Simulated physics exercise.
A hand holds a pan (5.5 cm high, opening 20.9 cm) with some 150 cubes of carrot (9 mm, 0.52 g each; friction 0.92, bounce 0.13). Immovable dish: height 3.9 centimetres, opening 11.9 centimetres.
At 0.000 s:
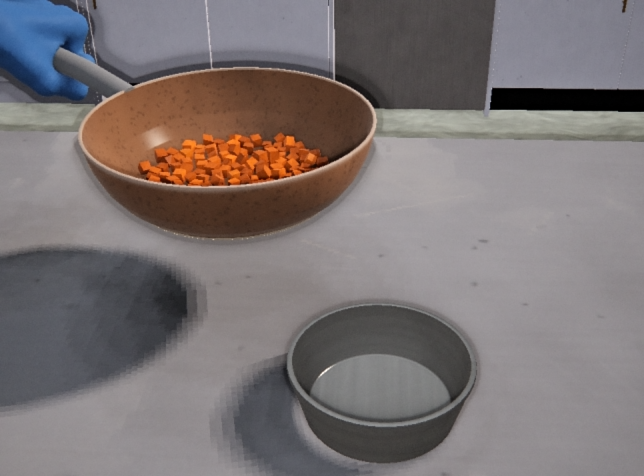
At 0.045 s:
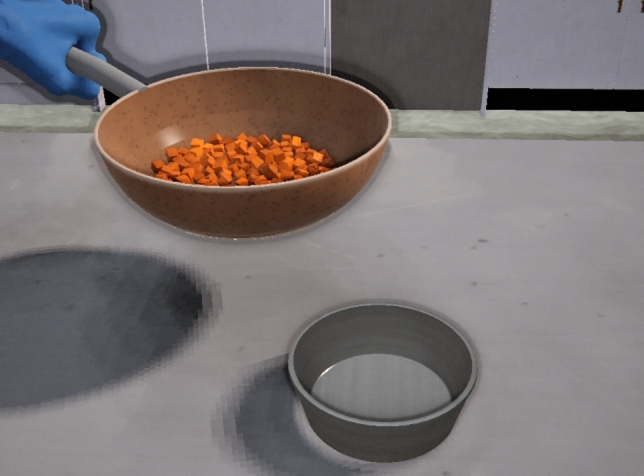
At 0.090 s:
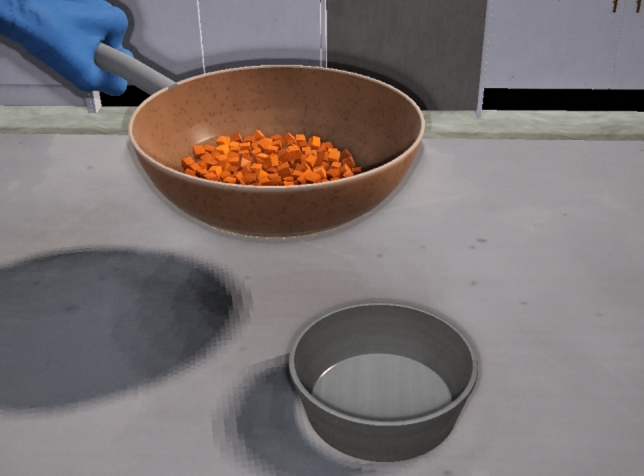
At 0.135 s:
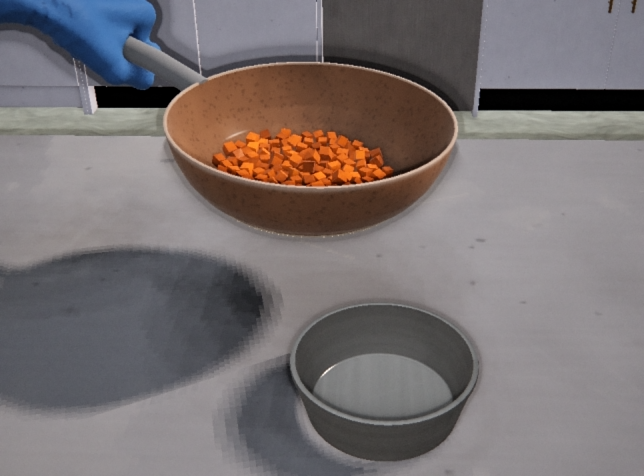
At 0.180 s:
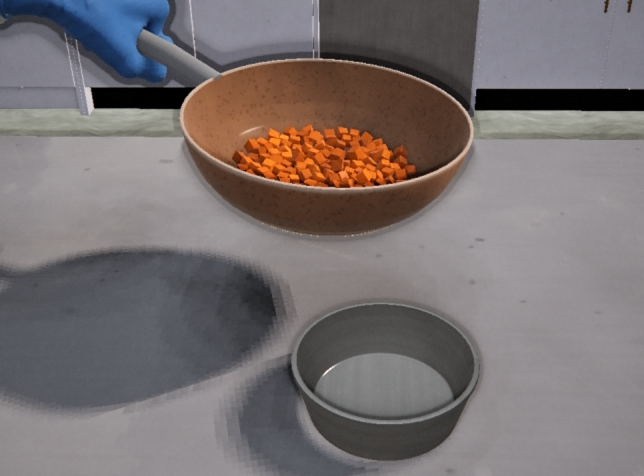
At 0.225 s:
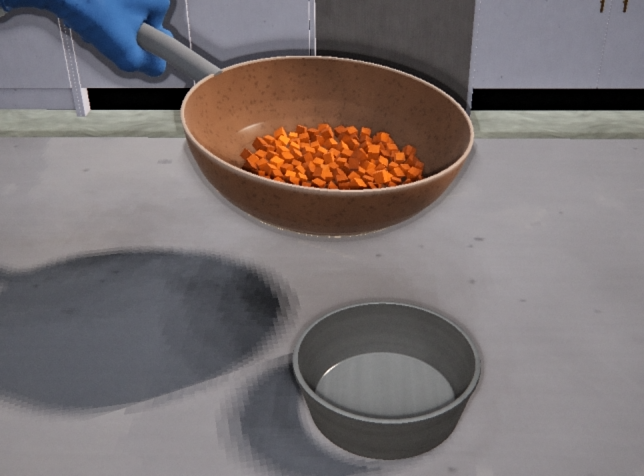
On a grey countertop, a blue-gloved hand carried a brown pan of small orange cubes to the right above a small grey dish, then tilted it slightly toward the front right.
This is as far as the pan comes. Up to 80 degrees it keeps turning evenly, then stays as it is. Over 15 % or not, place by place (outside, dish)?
Outside: Not over; dish: Not over.
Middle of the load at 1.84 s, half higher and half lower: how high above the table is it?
Roughly 10 cm.
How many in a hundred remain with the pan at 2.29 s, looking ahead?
About 100 per cent of the load, I'd say.
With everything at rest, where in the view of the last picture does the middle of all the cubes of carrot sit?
It sits close to (352, 209) in the last picture.
After 0.84 s, tilt 31 degrees; pan 100 %; middle of all pieces near (332, 162).
After 1.36 s, tilt 51 degrees; pan 100 %; middle of all pieces near (346, 178).
Then, at 1.84 s, tilt 70 degrees; pan 100 %; middle of all pieces near (348, 192).
Then, at 2.29 s, tilt 80 degrees; pan 100 %; middle of all pieces near (353, 207).
At rest (3.3 s), dish 0 %, outside 5 %, pan 95 %.
